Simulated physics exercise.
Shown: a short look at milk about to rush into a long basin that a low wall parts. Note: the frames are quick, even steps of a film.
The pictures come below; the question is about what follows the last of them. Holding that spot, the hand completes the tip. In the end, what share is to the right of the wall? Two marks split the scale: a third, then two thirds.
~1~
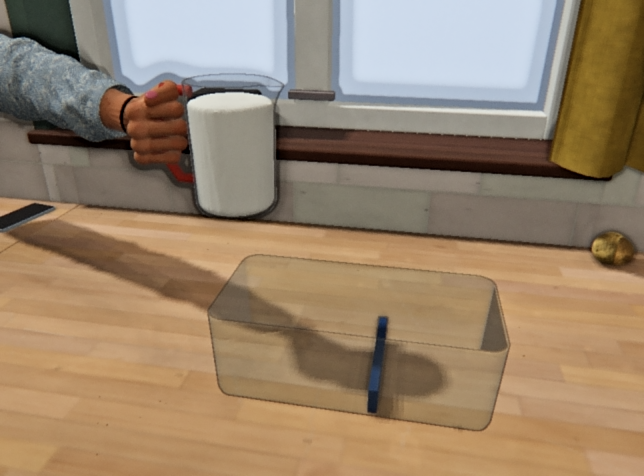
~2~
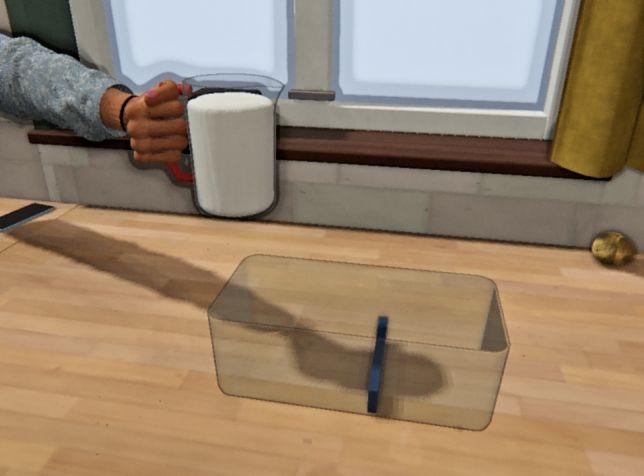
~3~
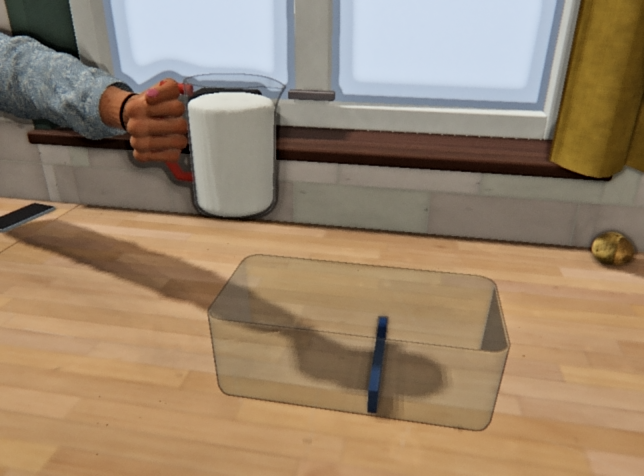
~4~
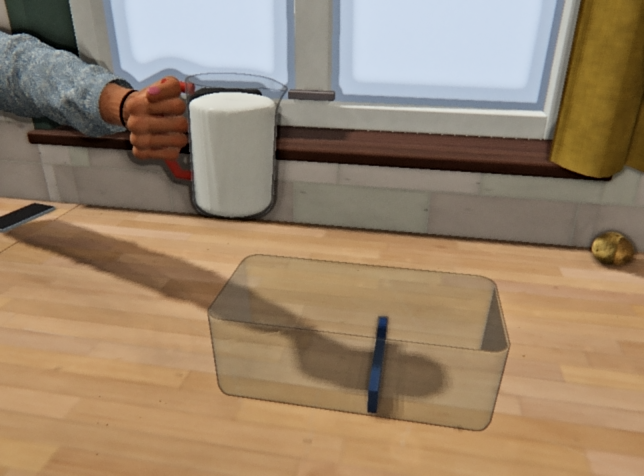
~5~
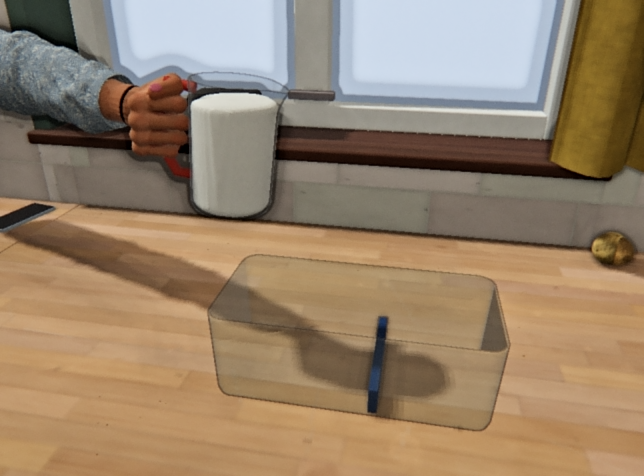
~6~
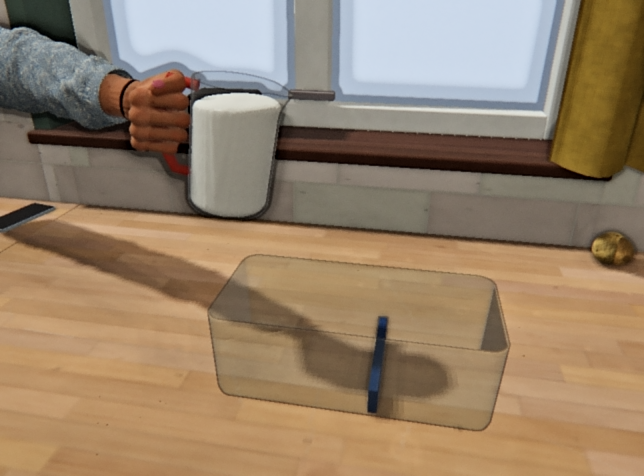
The right side of the wall holds a middle share, one third to two thirds.
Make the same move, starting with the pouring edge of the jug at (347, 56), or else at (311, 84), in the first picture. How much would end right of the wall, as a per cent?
Try one: 85 %; try two: 90 %.
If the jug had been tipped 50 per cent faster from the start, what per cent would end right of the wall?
Close to 45 out of every hundred.
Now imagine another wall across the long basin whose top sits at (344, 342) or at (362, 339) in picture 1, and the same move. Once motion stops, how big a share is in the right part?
My guess is some 95 percent the first time and some 80 percent the second.
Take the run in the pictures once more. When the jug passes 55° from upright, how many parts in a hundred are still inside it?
Some 90 per cent has not yet come out.
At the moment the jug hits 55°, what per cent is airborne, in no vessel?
Around 5 in a hundred.
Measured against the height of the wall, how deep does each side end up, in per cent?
On the left it sits near 40, while on the right it sits near 50.
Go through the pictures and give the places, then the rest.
Tilt 0°; pouring edge (283, 85); surface from (193, 98) to (274, 102); the long basin's rim runs from (228, 283) to (501, 313); the wall's top is at (379, 351), in the first frame.
Tilt 0°; pouring edge (284, 85); surface from (194, 99) to (274, 103), in the second frame.
Tilt 1°; pouring edge (285, 86); surface from (194, 98) to (274, 103), in the third frame.
Tilt 3°; pouring edge (287, 88); surface from (195, 99) to (276, 104), in the fourth frame.
Tilt 6°; pouring edge (290, 91); surface from (197, 99) to (278, 104), in the fifth frame.
Tilt 9°; pouring edge (293, 95); surface from (199, 100) to (282, 105), in the sixth frame.
A moment on, the jug is tipped part way and 92 per cent is still to pour, 1 is left of the wall and 0 right of it.
Next, the jug is tipped on its side and 56 per cent is still to pour, 10 is left of the wall and 15 right of it.
Then the jug is tipped on its side and 14 per cent is still to pour, 33 is left of the wall and 42 right of it.
Later the jug is tipped on its side and 2 per cent is still to pour, 50 is left of the wall and 45 right of it.
At rest 53 per cent lies left of the wall, 46 right of it and 2 outside.
